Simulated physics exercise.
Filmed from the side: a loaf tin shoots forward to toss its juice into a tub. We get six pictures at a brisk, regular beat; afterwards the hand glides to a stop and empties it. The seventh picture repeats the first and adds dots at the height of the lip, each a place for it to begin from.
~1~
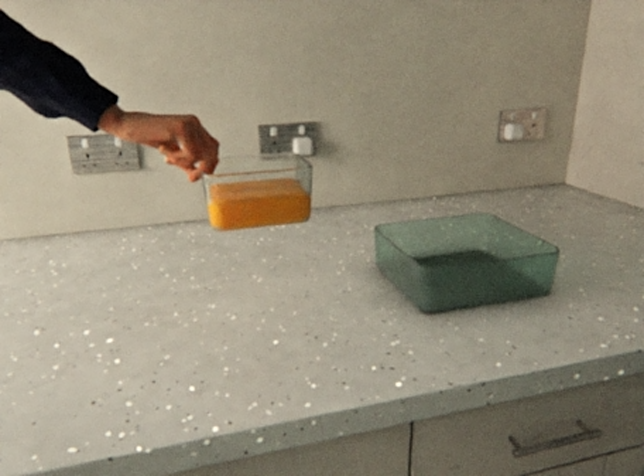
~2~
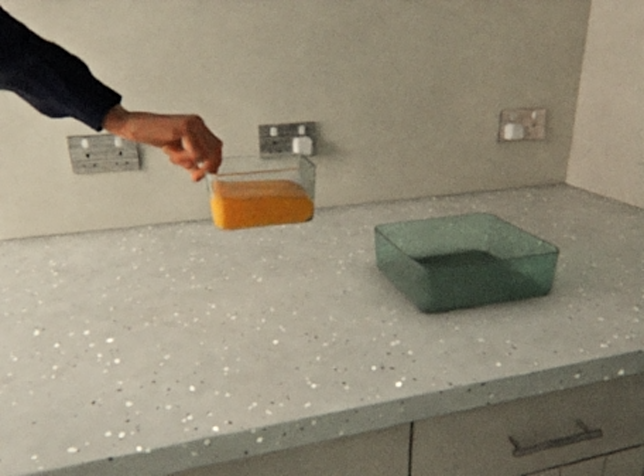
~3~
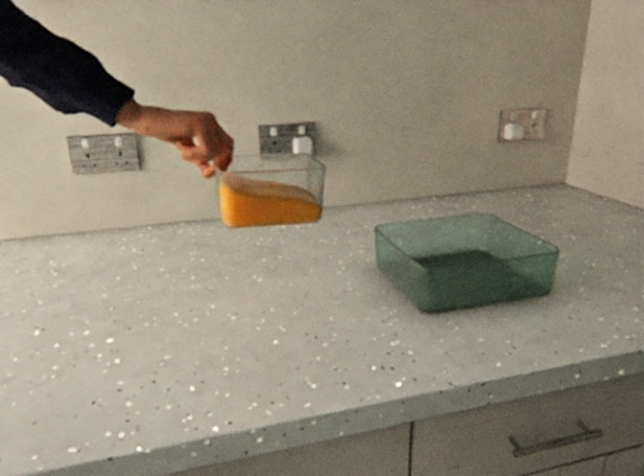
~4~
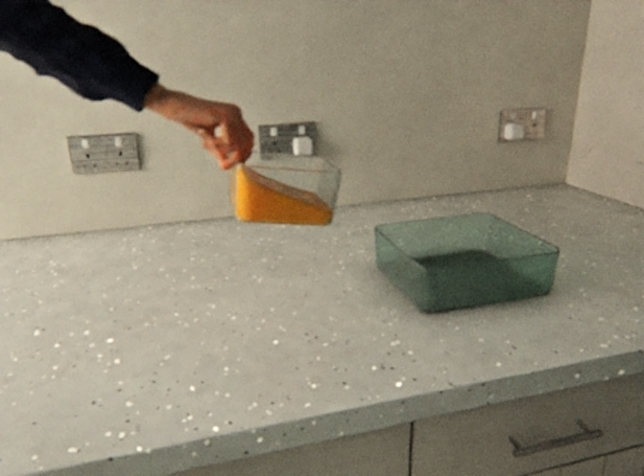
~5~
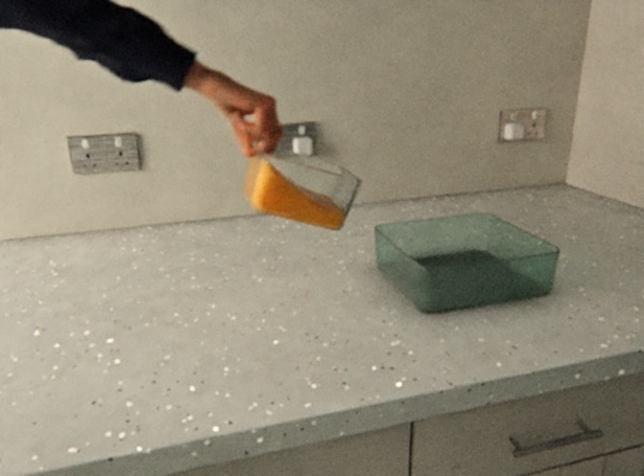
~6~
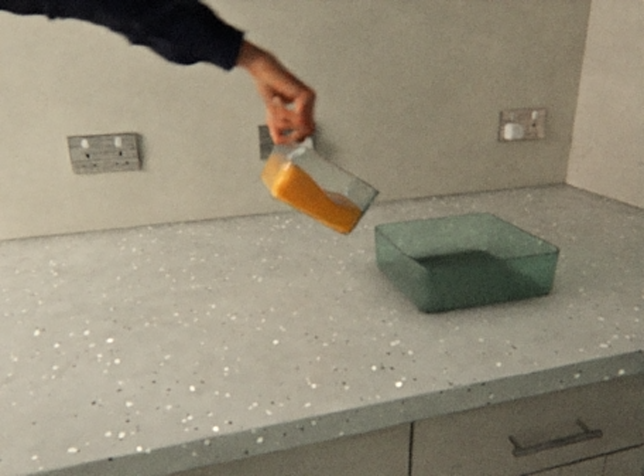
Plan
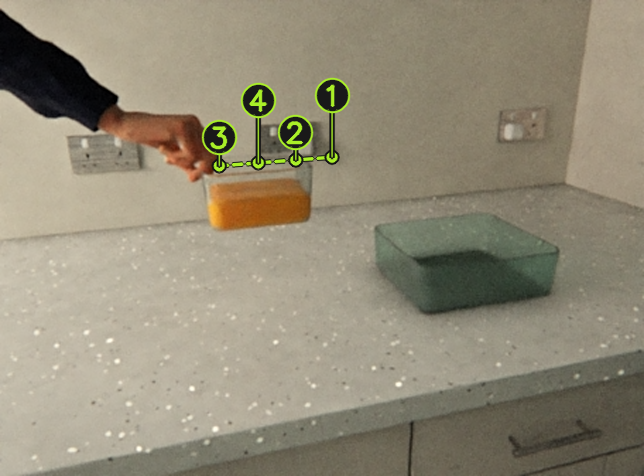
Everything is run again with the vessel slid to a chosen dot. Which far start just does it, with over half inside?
Dot 4.
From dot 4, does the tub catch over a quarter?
Yes, clearly.
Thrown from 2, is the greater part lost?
No, not at all.
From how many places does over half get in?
Three of them.
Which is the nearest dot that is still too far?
3 it is.
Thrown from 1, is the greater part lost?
No.
On the marked copy, 1 at (332, 157); 2 at (295, 160); 3 at (219, 165); 4 at (258, 162).
Choosing 1, about 90 % lands in the tub, 6 % falls short and 4 % goes beside or beyond.
Choosing 2, about 78 % lands in the tub, 9 % falls short and 13 % goes beside or beyond.
Choosing 3, about 33 % lands in the tub, 61 % falls short and 7 % goes beside or beyond.
Choosing 4, about 61 % lands in the tub, 25 % falls short and 14 % goes beside or beyond.
